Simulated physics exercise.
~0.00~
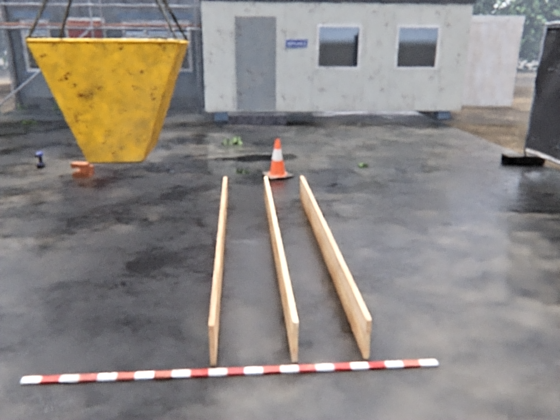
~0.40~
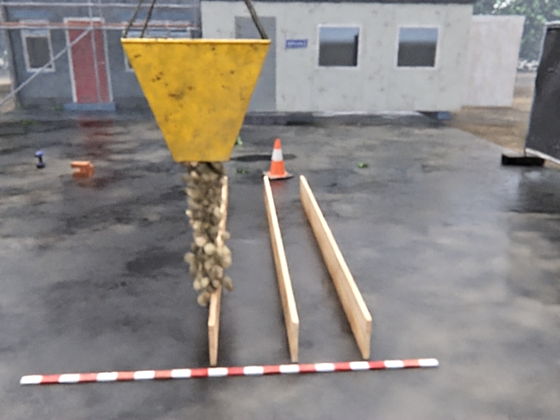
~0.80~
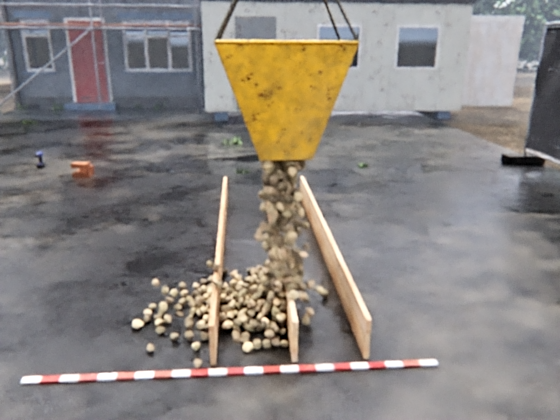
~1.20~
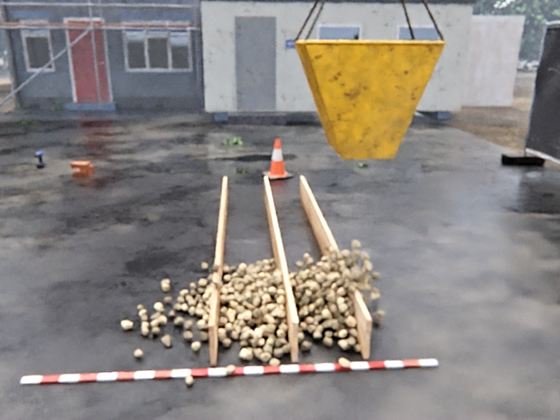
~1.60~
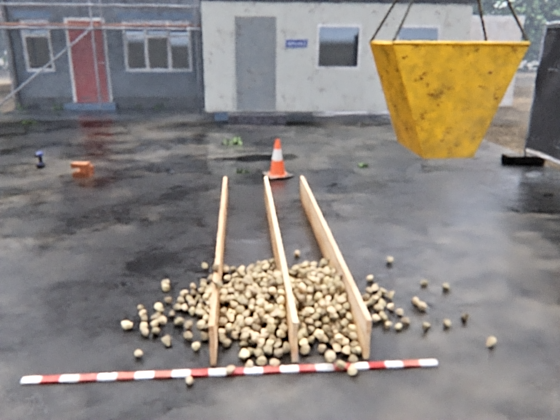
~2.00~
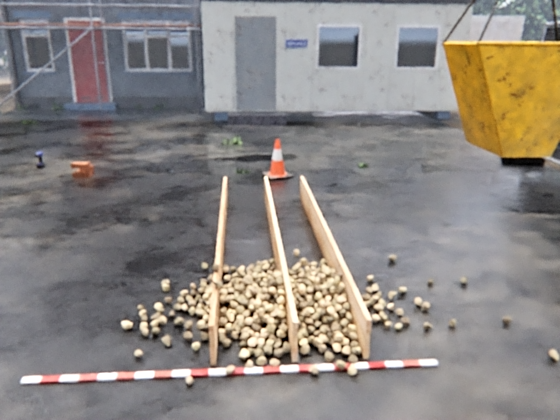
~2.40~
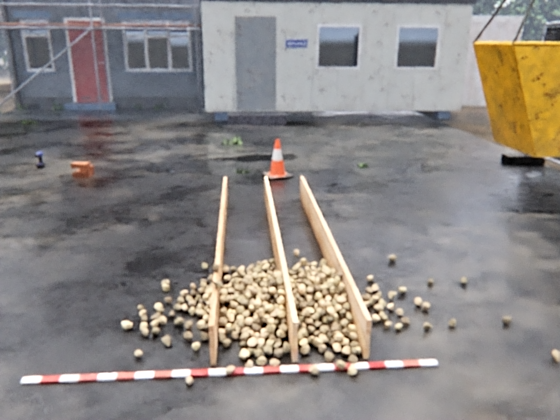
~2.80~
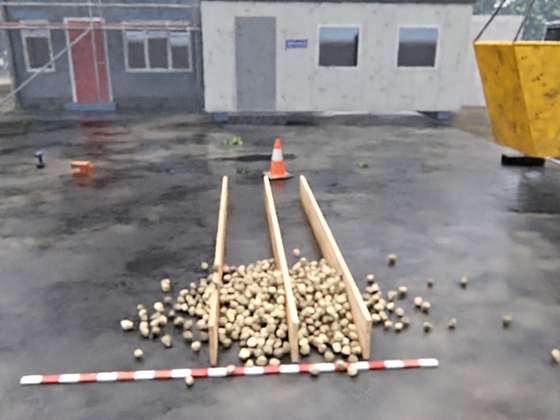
A yellow skip slid to the right over three wooden planks, dropping a stream of round stones until it was empty, then stopped at the right edge, leaving most stones heaped between the planks and some scattered on both sides.
